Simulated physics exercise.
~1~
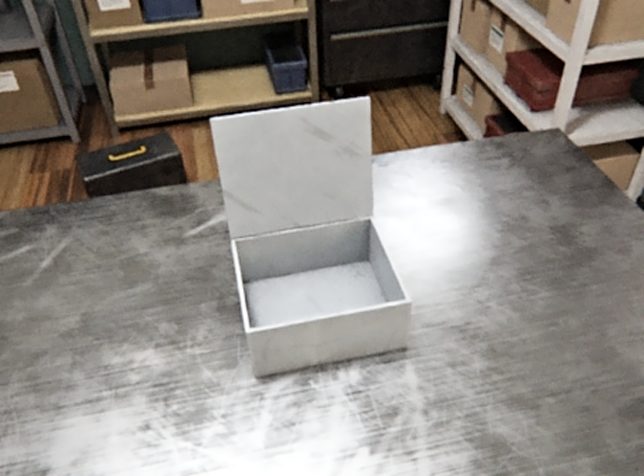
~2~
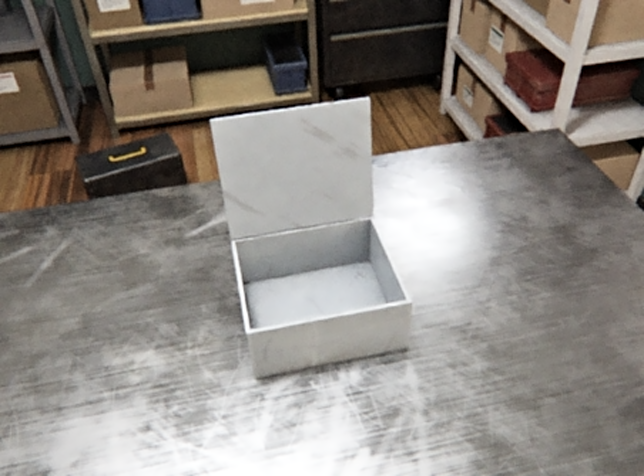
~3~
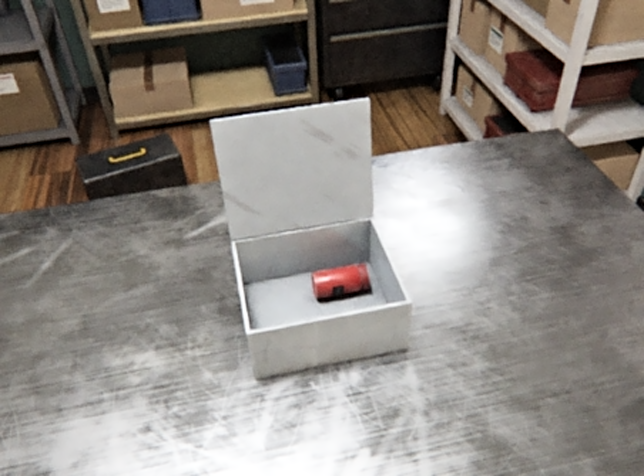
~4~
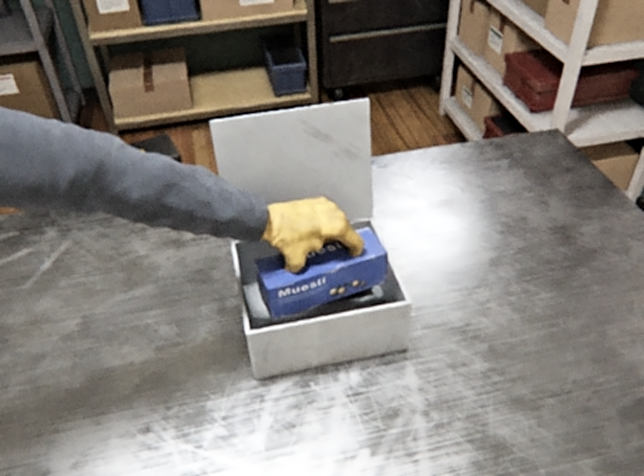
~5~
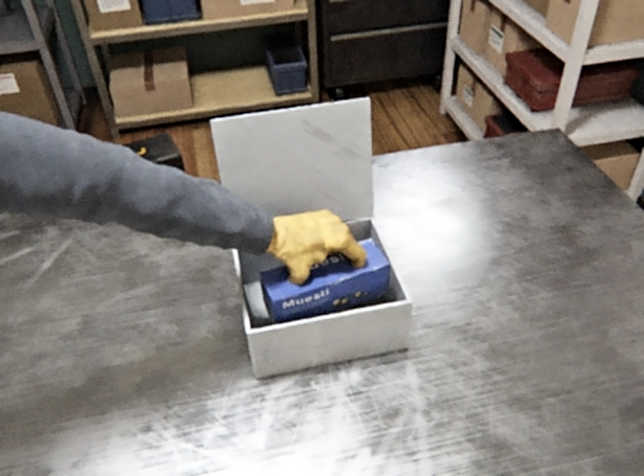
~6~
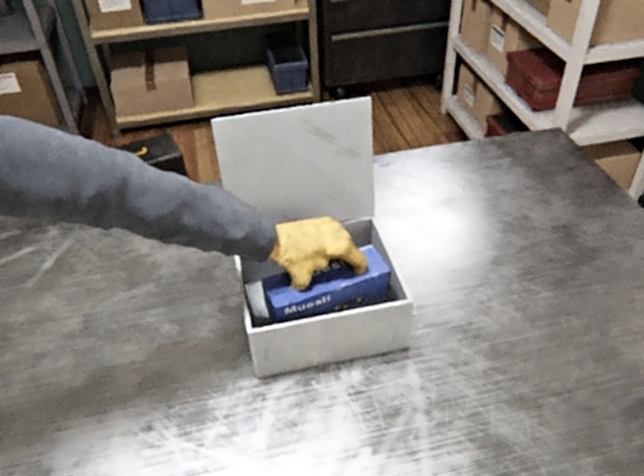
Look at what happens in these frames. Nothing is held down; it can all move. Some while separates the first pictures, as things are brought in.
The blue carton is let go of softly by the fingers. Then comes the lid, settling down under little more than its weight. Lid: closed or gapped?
Closed.
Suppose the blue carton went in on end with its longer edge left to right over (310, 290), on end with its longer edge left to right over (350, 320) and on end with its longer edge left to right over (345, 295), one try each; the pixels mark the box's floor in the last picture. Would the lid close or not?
On the first go it can't shut, on the second it can't shut, and on the third it can't shut.
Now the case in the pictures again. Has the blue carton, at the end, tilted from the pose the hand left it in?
At the finish it holds its orientation.
Then, 1.00 s later than the last frame, lid starting down; blue carton moved a little near (331, 310).
Then, 1.60 s later than the last frame, lid 64° above the rim; blue carton moved a little near (331, 310); red shaker moved a little.
Then, 1.80 s later than the last frame, lid 36° above the rim; blue carton moved a little near (331, 310); red shaker moved a little.
Then, 2.00 s later than the last frame, lid shut; blue carton moved a little near (331, 310); red shaker moved a little.
When it is over, lid shut; moved from the start, blue carton; red shaker as before. End places, in pixels of the last picture, blue carton near (331, 310).
